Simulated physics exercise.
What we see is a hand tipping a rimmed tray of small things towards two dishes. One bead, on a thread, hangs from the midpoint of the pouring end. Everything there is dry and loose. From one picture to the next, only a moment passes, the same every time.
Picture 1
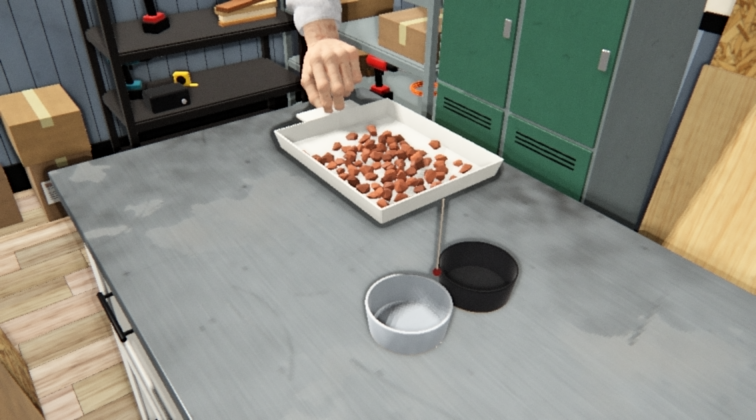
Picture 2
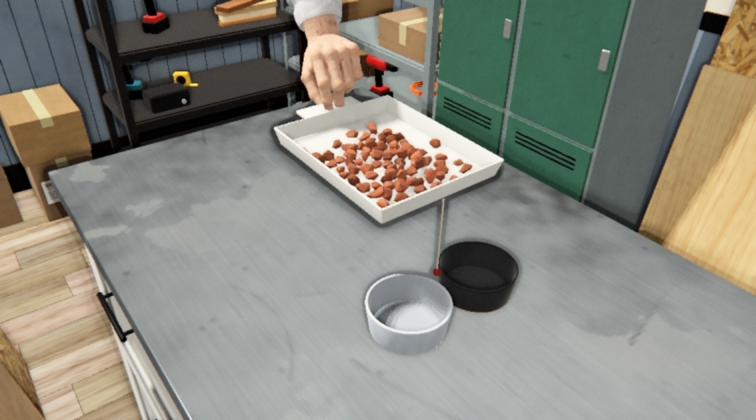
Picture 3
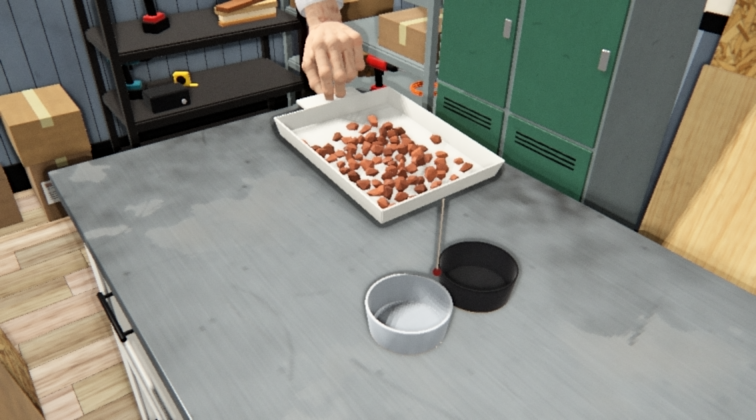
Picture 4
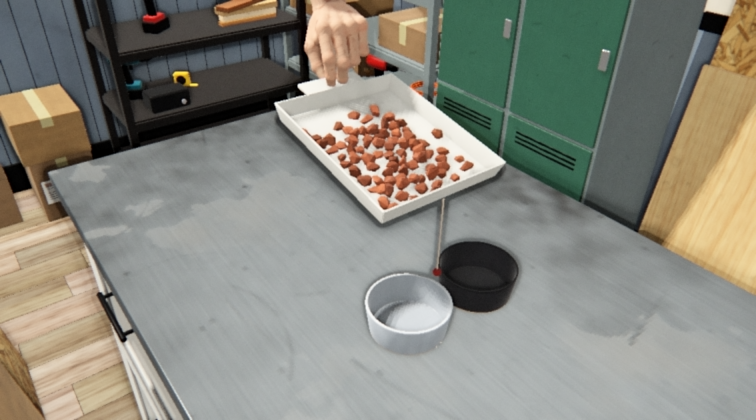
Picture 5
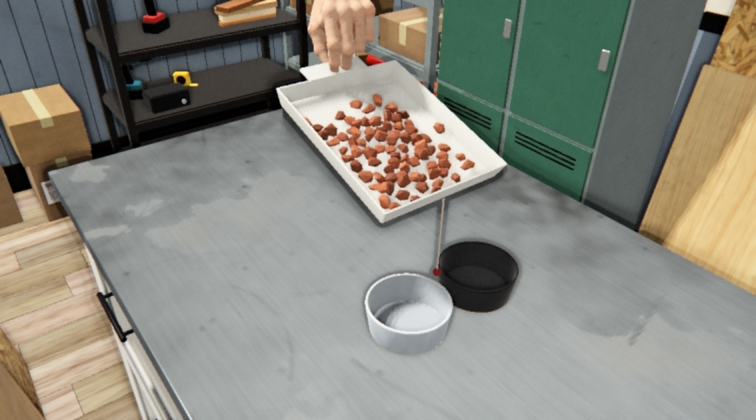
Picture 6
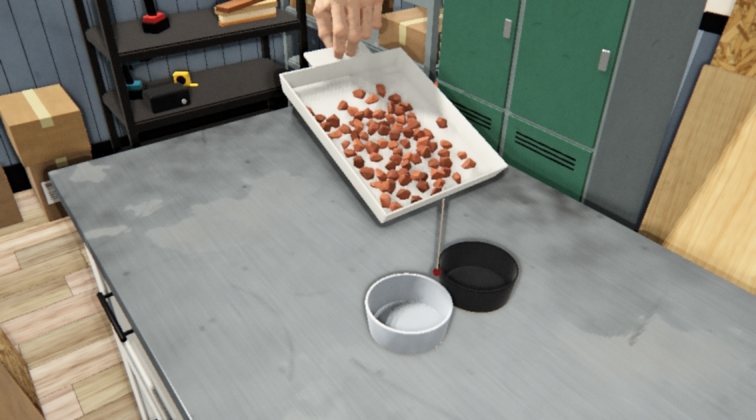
A hand raises the back of a white tray of reddish-brown bits, tilting it forward.
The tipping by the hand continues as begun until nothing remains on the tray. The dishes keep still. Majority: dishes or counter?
Most likely the lost part will be the majority.
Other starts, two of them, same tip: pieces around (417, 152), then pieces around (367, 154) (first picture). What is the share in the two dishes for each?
Close to 20 %, followed by close to 30 %.
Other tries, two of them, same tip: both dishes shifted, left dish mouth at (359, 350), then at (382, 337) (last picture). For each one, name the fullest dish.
In the first position the right of the two, in the second the right of the two.
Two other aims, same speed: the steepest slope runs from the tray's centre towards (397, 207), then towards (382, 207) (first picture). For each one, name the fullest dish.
Try one: The leftmost dish. Try two: The leftmost dish.
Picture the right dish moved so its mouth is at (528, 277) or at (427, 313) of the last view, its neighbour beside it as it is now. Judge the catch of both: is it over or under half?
Taking them in turn, it's beyond half and then short of half.
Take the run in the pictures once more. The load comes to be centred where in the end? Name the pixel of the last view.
At about (487, 348), give or take.
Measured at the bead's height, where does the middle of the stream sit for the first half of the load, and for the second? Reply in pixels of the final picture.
Initially about (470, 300); subsequently about (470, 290).
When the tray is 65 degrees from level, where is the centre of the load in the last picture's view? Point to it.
The load's middle is around (436, 171).
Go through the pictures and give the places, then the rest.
In the first frame, corners of the pouring end near (382, 206) and (497, 159), level; middle of the load near (388, 166), bits of crushed brick; left dish near (437, 337); right dish near (506, 297); bead on its thread near (437, 272).
In the second frame, corners of the pouring end near (382, 206) and (497, 159), level; middle of the load near (388, 165).
In the third frame, corners of the pouring end near (383, 206) and (498, 160), tipped barely, level across its low end; middle of the load near (388, 161).
In the fourth frame, corners of the pouring end near (385, 207) and (499, 161), tipped a little, level across its low end; middle of the load near (389, 155).
In the fifth frame, corners of the pouring end near (386, 208) and (500, 162), tipped clearly, level across its low end; middle of the load near (391, 150).
In the sixth frame, corners of the pouring end near (387, 210) and (501, 164), tipped clearly, level across its low end; middle of the load near (393, 146); left dish near (437, 337); right dish near (506, 297).
Shortly afterwards, tray tipped steeply; all but a few on the tray; only a few in the air.
Next, tray tipped past a quarter turn; near half on the tray; only a few in the left dish; a little in the right dish; near a third outside both; a little in the air.
Some moments later, tray tipped past a quarter turn; a little in the left dish; near a quarter in the right dish; near two thirds outside both.
In the end, tray tipped past a quarter turn; a little in the left dish; near a quarter in the right dish; near two thirds outside both.
